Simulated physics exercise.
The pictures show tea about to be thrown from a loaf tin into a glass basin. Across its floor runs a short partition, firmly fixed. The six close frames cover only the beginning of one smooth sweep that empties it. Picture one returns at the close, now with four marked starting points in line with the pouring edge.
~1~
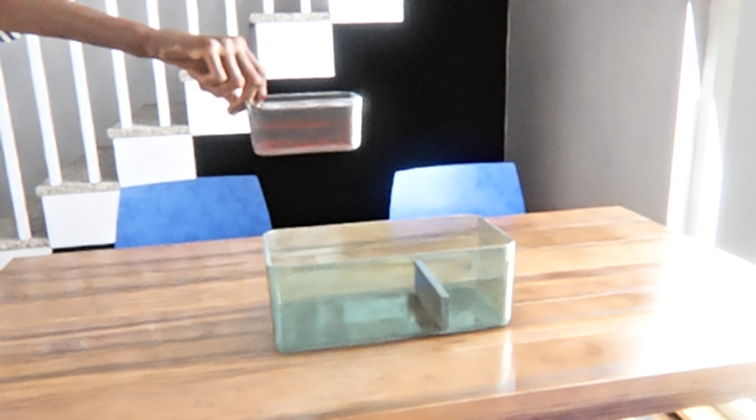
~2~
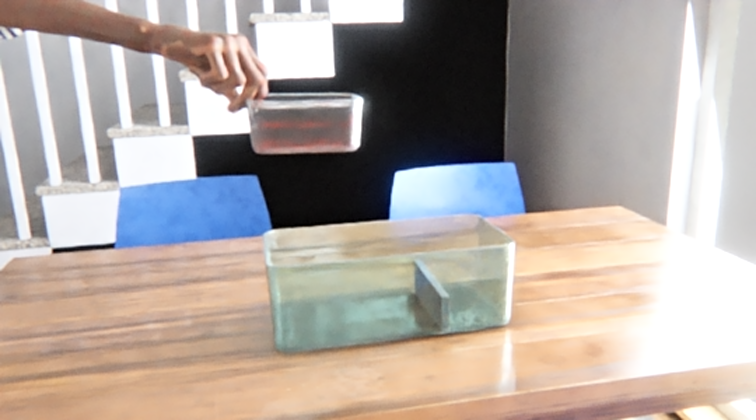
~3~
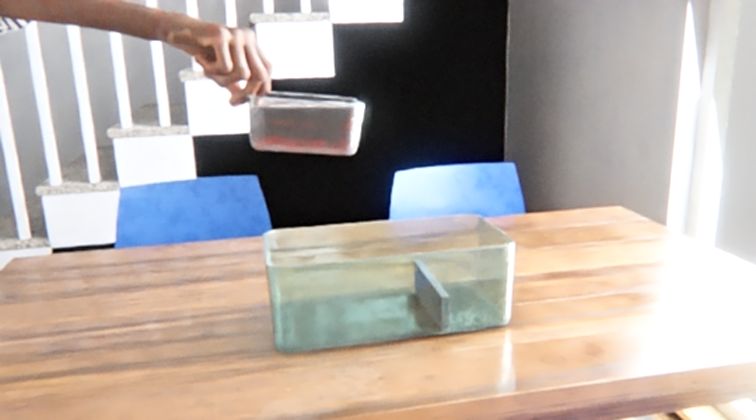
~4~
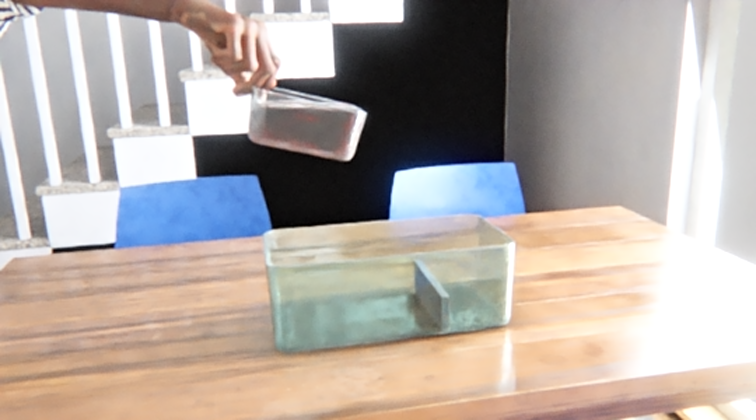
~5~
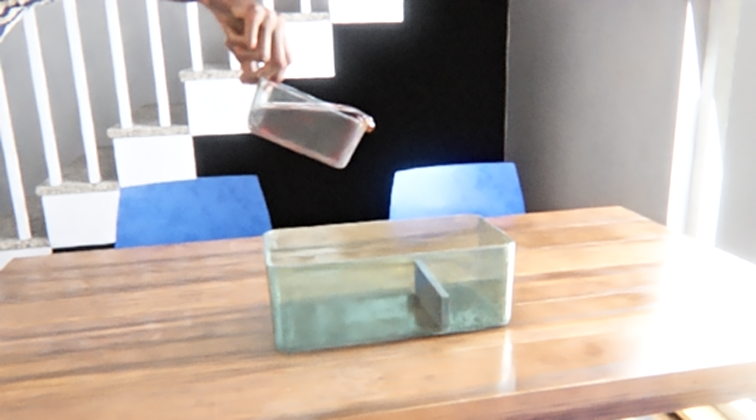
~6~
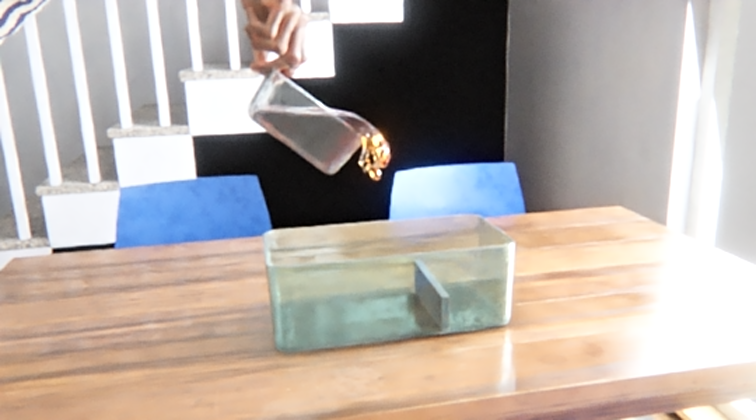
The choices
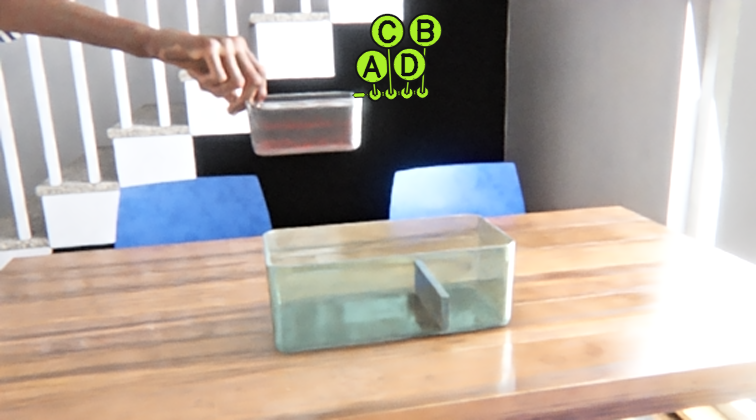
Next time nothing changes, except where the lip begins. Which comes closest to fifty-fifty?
A is best.
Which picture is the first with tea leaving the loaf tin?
In picture 4.
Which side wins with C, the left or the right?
The right one.
On the marked copy, A at (375, 94); B at (422, 92); C at (391, 93); D at (406, 92).
For spot A, about 48 % ends left of the wall and 50 % right of it.
For spot B, about 25 % ends left of the wall and 74 % right of it.
For spot C, about 33 % ends left of the wall and 65 % right of it; 3 % is lost outside.
For spot D, about 23 % ends left of the wall and 74 % right of it; 3 % is lost outside.
